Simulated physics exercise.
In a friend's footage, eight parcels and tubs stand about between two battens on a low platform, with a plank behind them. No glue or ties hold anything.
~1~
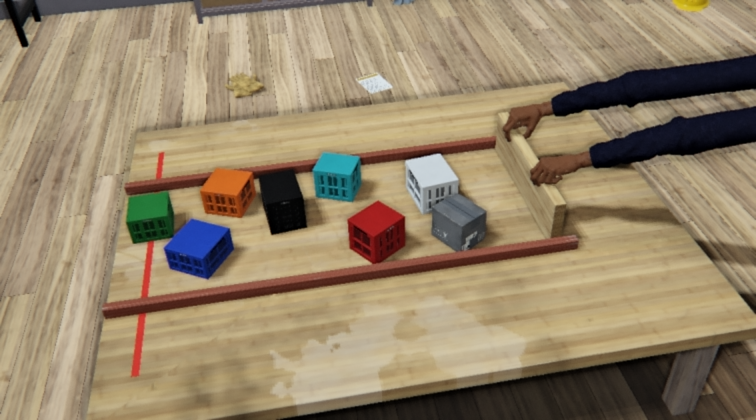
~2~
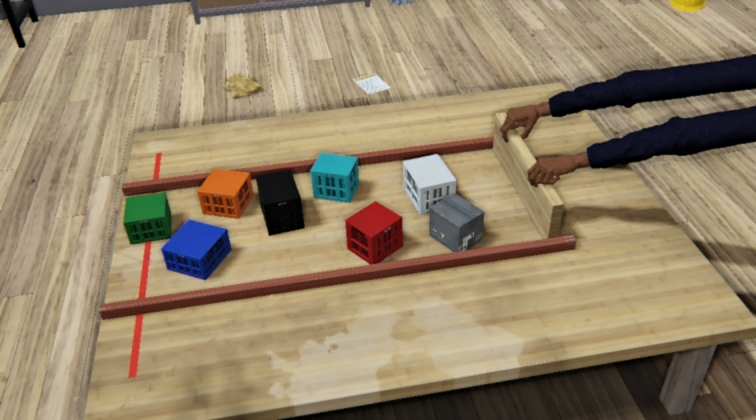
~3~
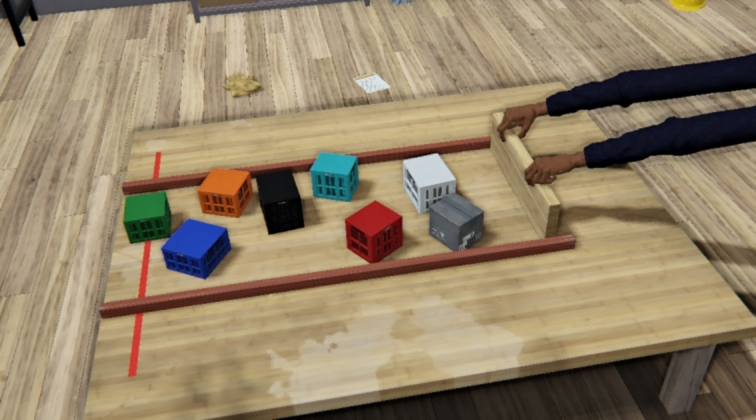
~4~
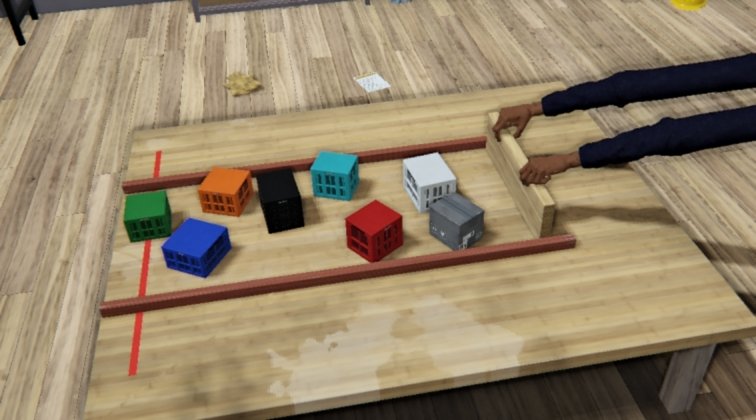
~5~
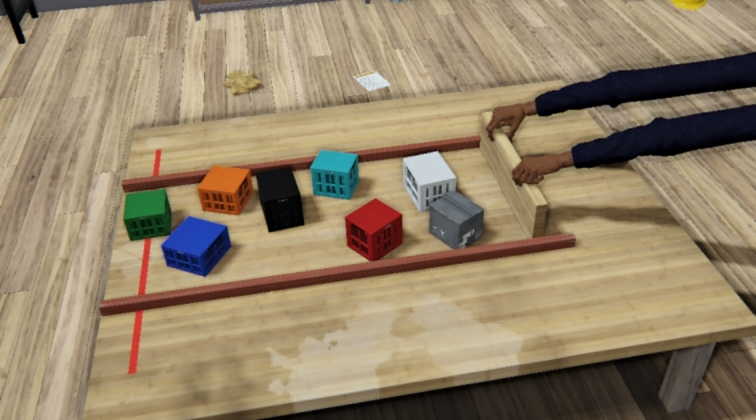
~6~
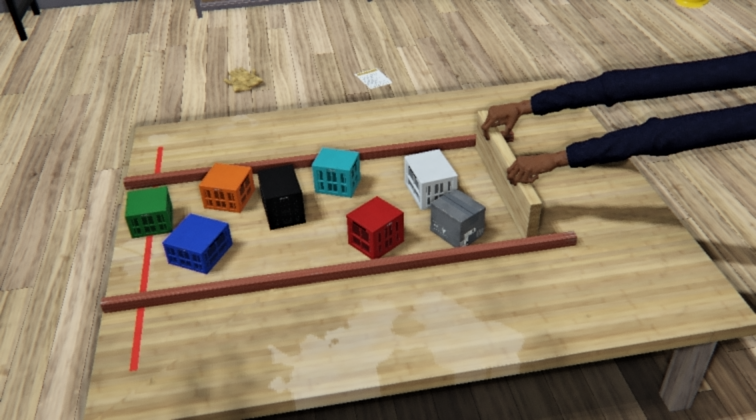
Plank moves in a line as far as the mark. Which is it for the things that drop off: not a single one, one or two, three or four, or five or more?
It is five or more.
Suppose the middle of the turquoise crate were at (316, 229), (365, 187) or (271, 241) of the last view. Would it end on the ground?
Results in order: Over the edge; over the edge; over the edge.
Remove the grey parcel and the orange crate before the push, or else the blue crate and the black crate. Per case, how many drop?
You'd get 3 in the first case and 3 in the second one.
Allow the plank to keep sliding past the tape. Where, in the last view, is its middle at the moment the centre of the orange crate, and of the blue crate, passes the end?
For the orange crate, about (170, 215); for the blue crate, about (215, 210).
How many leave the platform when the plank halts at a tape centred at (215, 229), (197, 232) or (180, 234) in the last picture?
First 0, then 2, then 2.
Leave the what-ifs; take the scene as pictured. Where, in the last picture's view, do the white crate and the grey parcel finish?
Roughly at (127, 220) and at (123, 259), in that order.
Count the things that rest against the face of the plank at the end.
My count gives 3.
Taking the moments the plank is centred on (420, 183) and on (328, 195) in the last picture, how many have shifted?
It comes to 3 for the first spot, 5 for the other.
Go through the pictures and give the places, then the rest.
Green crate (151, 217); blue crate (200, 249); orange crate (229, 193); plank (527, 173); tape (151, 243), in the first picture.
Blue crate (197, 249); black crate (280, 202), in the second picture.
Orange crate (226, 192); white crate (429, 183), in the third picture.
Green crate (148, 216); grey parcel (456, 222), in the fourth picture.
Blue crate (197, 246); red crate (374, 230), in the fifth picture.
Green crate (150, 212); blue crate (198, 243); orange crate (228, 188); plank (505, 172); tape (149, 238), in the sixth picture.
Soon after, none off yet; green crate at rest near (150, 212); blue crate at rest near (198, 243); orange crate at rest near (228, 188).
After that, none off yet; green crate at rest near (150, 212); blue crate displaced a little near (170, 248); orange crate displaced about its own width near (194, 186).
In the end, the number that fall off is five or more; gone, red crate, black crate, orange crate, blue crate and green crate.
